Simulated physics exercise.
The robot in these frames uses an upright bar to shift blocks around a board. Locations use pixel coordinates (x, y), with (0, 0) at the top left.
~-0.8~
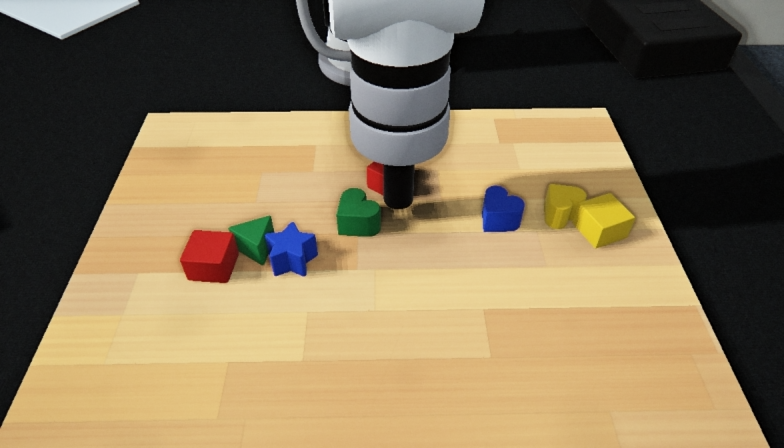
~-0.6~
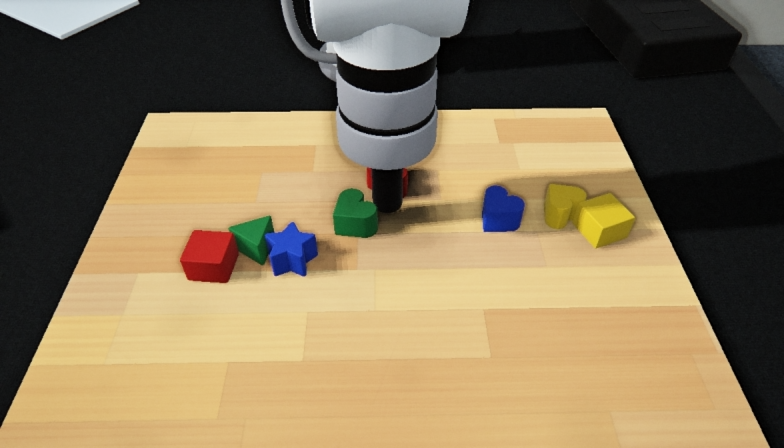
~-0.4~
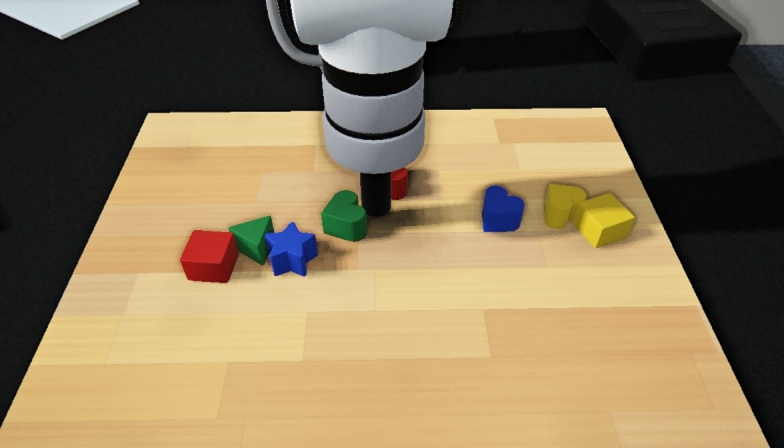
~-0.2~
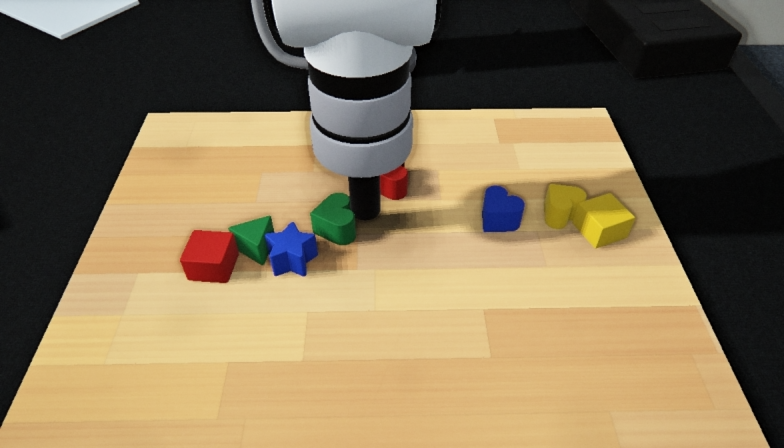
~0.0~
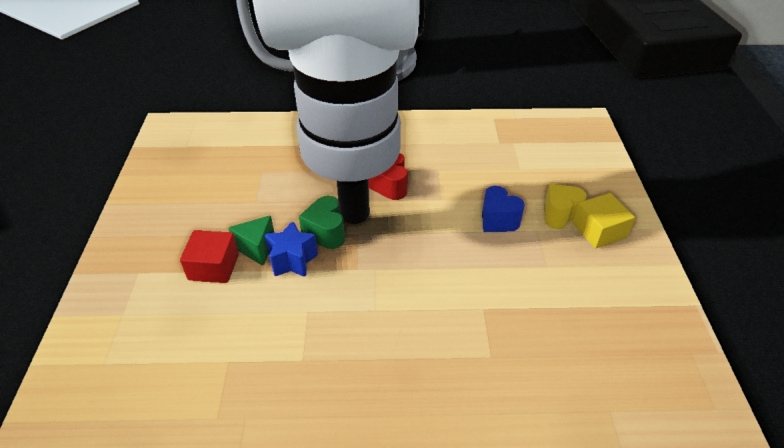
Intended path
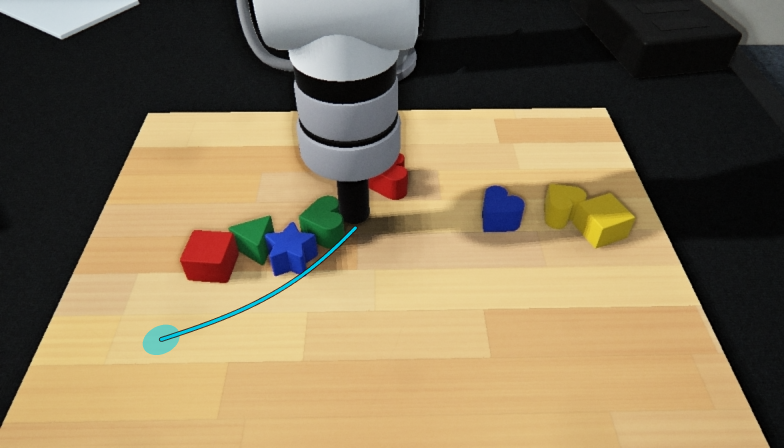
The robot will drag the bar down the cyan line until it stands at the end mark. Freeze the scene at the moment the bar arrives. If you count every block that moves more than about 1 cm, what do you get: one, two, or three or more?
In total, three or more blocks get moved by over 1 cm.
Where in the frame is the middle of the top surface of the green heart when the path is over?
I'd expect the centre of its top face to be at (297, 223).
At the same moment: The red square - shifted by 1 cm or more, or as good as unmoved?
My prediction: It moves.
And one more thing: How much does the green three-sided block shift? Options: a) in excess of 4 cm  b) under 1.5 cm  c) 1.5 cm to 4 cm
It's b.
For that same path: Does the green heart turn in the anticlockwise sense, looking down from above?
The answer is no.
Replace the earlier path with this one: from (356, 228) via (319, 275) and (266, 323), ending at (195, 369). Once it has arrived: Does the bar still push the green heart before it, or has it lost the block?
Most likely the green heart slides off.
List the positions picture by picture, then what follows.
In the first frame, bar's lower end (398, 200); red square (207, 246); green three-sided block (252, 229); blue star-shaped block (289, 240); green heart (357, 203).
In the second frame, bar (387, 203); green heart (354, 204).
In the third frame, bar (376, 207); green heart (345, 206).
In the fourth frame, bar (366, 210); green heart (335, 208).
In the fifth frame, bar (355, 214); red square (207, 246); green three-sided block (252, 229); blue star-shaped block (289, 240); green heart (324, 212).
Drawn move, from (356, 228) via (308, 271) and (242, 310), ending at (161, 340).
What follows on the original path. One third of the way, bar (306, 257); green three-sided block (247, 230), turned 35° clockwise; blue star-shaped block (261, 255); green heart (297, 223), turned 60° clockwise.
Two thirds of the way, bar (238, 296); red square (193, 240); green three-sided block (247, 230), turned 35° clockwise; blue star-shaped block (210, 269), turned 80° clockwise; green heart (297, 223), turned 60° clockwise.
At the end, bar (155, 326); red square (193, 240); green three-sided block (247, 230), turned 35° clockwise; blue star-shaped block (190, 278), turned 135° clockwise; green heart (297, 223), turned 60° clockwise.
